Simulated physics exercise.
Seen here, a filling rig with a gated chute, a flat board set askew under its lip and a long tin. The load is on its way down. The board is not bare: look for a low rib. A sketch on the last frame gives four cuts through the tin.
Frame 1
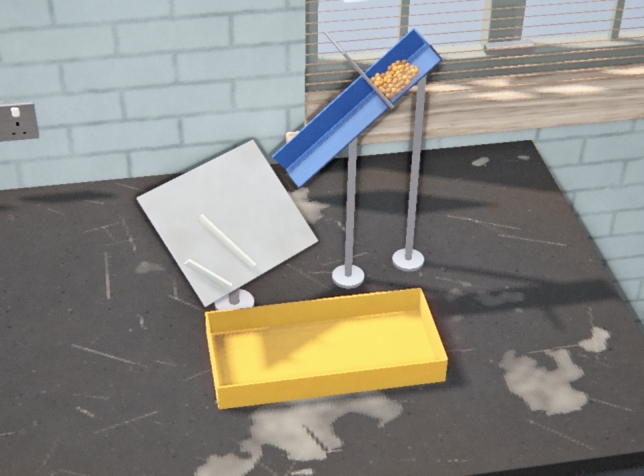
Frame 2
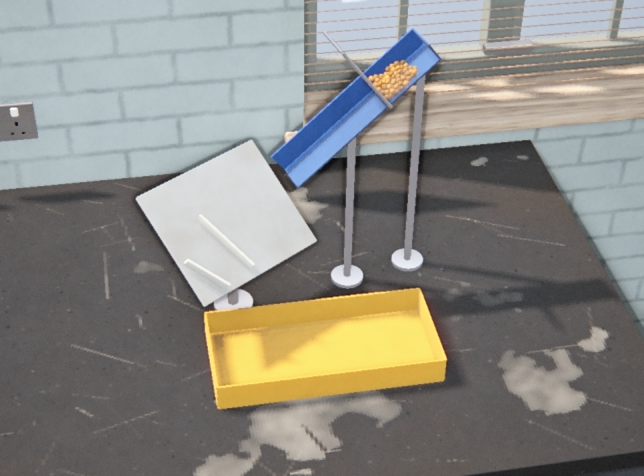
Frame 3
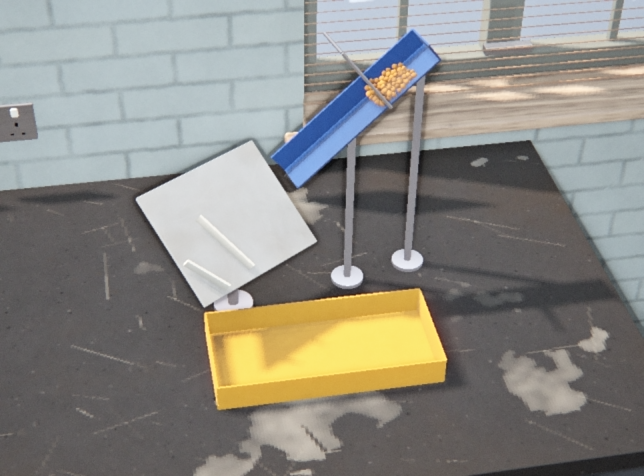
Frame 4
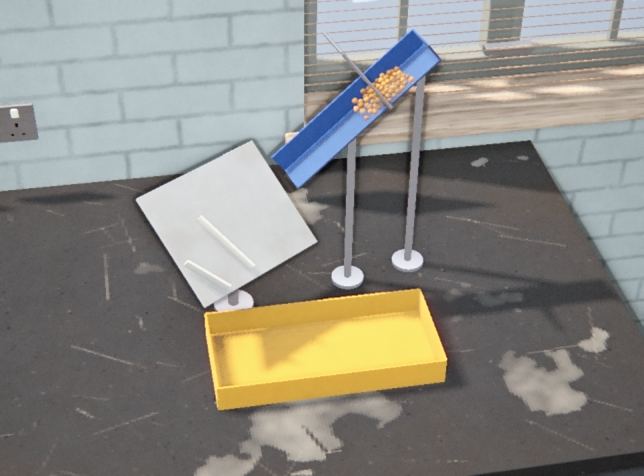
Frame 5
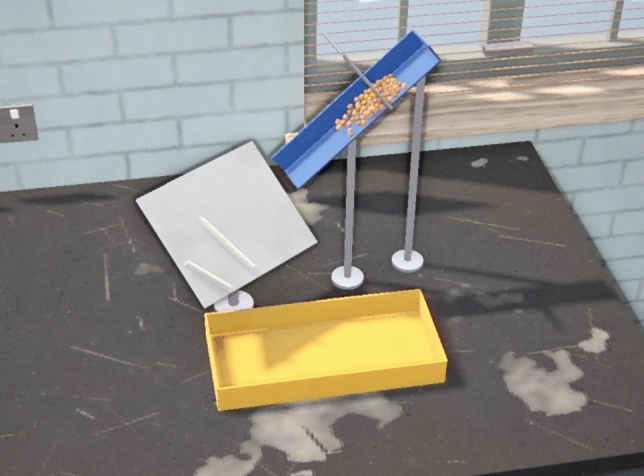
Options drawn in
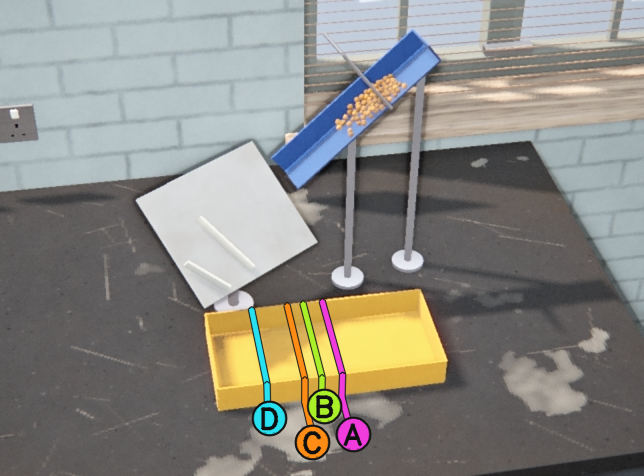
We see a tilted blue chute holding small orange-brown pieces behind a thin gate, above a slanted pale board and an empty yellow tin; the pieces begin sliding down the chute to the left, spreading out partway along it.
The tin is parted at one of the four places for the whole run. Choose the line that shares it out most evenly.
Choose C.
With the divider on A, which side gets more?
The left side.
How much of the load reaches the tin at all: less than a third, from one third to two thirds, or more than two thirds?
About that: More than two thirds.
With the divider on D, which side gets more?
More lands on the right.
On the marked copy, line A crosses the front rim at (342, 373); line B crosses the front rim at (321, 376); line C crosses the front rim at (304, 378); line D crosses the front rim at (266, 383).
With A, of what is caught, nearly all on the left of the divider, a stray few on the right.
With B, of what is caught, nearly all on the left of the divider, a small part on the right.
With C, of what is caught, about two thirds on the left of the divider, about a third on the right.
With D, of what is caught, none on the left of the divider, all on the right.
